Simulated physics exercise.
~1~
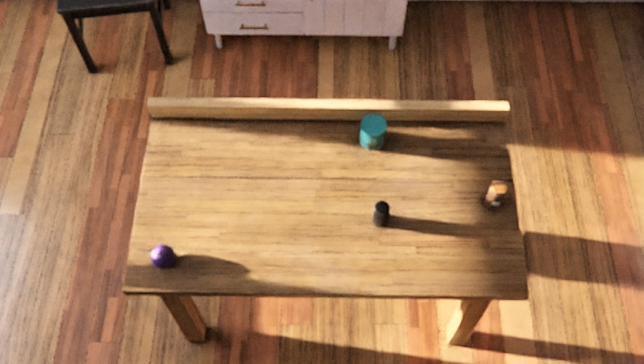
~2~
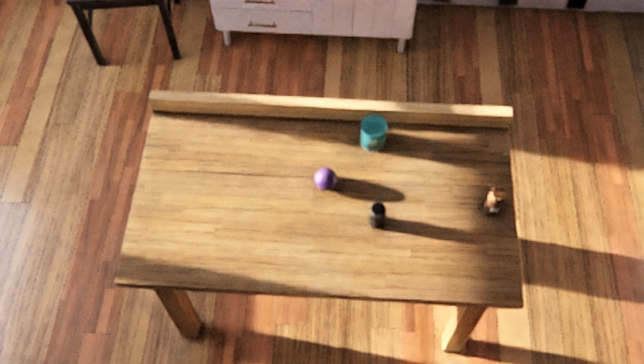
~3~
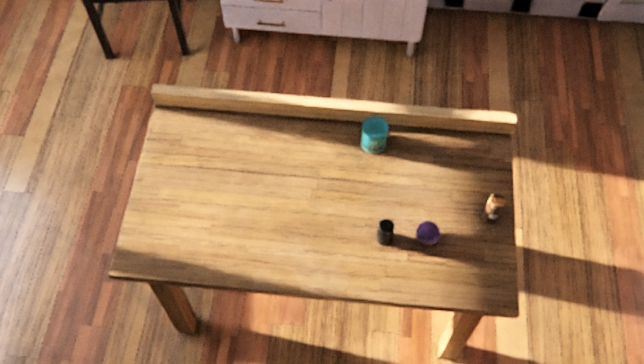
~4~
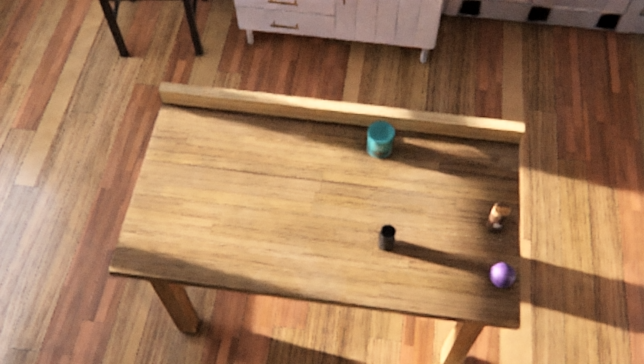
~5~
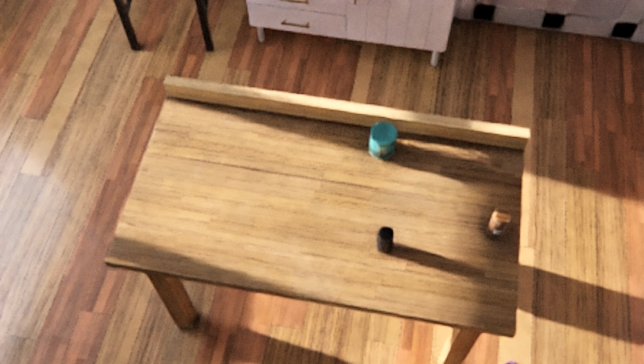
A wooden table with a raised strip along its far edge stands on a plank floor, seen from above, with a white cabinet and a dark stool behind it. A turquoise tin sits near the strip, a small black shaker stands right of centre, a brown shaker stands by the right edge, and a purple ball is at the near left corner. The ball rolls up and right across the table, then slants down past the black shaker, which shifts slightly but stays upright. It reaches the near right corner and drops off the table, leaving the other three standing.
